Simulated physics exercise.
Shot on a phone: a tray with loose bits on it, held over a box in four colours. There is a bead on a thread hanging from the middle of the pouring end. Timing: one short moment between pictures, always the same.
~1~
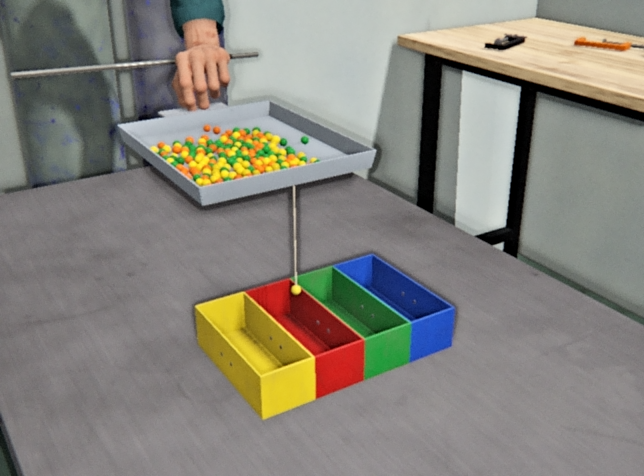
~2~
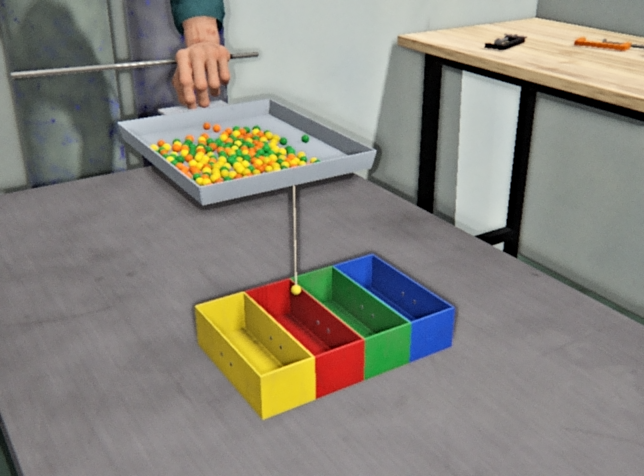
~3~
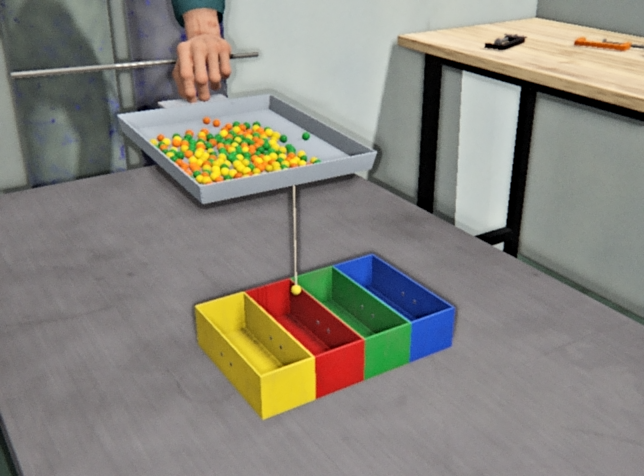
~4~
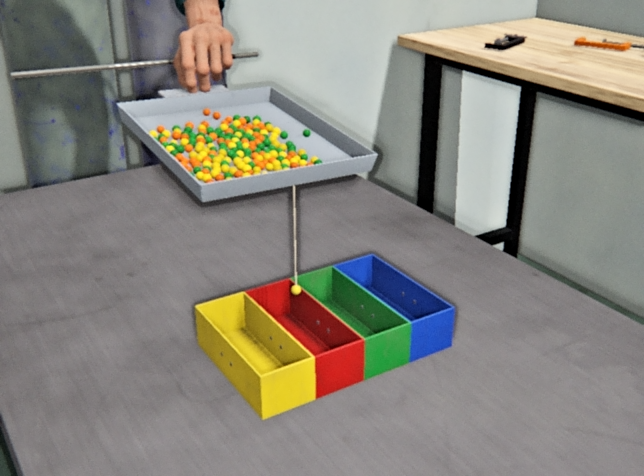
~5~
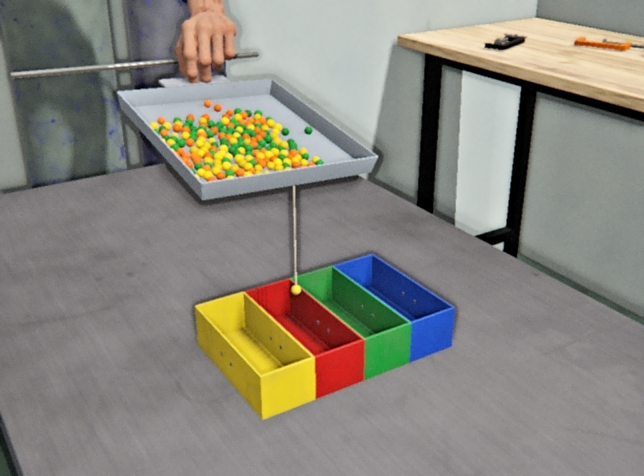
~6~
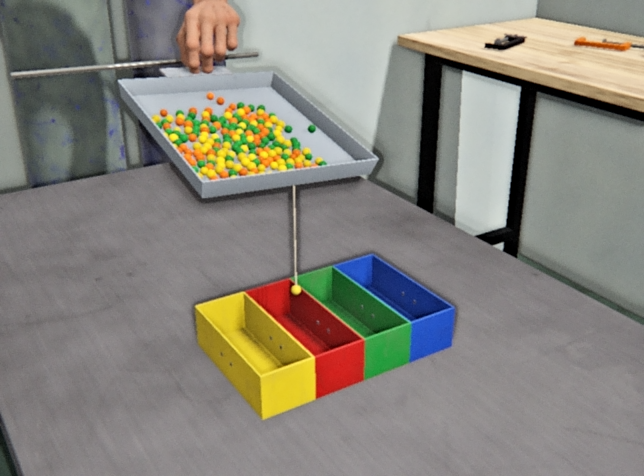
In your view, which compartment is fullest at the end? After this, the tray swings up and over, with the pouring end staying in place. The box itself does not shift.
Fullest: The blue compartment.
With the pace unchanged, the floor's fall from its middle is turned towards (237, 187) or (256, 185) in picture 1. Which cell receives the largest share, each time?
The first time it is that yellow cell, and the second time it is the yellow one.
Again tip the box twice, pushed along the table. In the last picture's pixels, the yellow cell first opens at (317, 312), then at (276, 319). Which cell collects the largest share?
So the first one goes to red and the second to green.
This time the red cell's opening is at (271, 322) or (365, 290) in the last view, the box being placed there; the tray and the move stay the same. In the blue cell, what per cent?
60 per cent the first time, 0 per cent the second time.
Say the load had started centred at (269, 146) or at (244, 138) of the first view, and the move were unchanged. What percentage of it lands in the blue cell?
First case: Around 60 %; second case: Around 60 %.
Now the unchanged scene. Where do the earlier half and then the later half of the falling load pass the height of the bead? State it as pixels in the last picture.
I'd put it at roughly (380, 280), and after that at roughly (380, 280).
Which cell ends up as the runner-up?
Next after the leader comes the green cell.
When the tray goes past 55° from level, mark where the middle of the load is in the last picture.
Somewhere about (294, 140).
Shortly afterwards, tray tipped steeply; the whole lot on the tray.
Next, tray tipped right over; near a quarter on the tray; near a third in the blue cell; near a quarter in the green cell; a little in the red cell; near a quarter falling or outside the box.
Some moments later, tray tipped past a quarter turn; near half in the blue cell; near a third in the green cell; a little in the red cell; only a few falling or outside the box.
In the end, tray tipped past a quarter turn; near half in the blue cell; near a third in the green cell; a little in the red cell; none at all in the yellow cell; only a few outside the box.
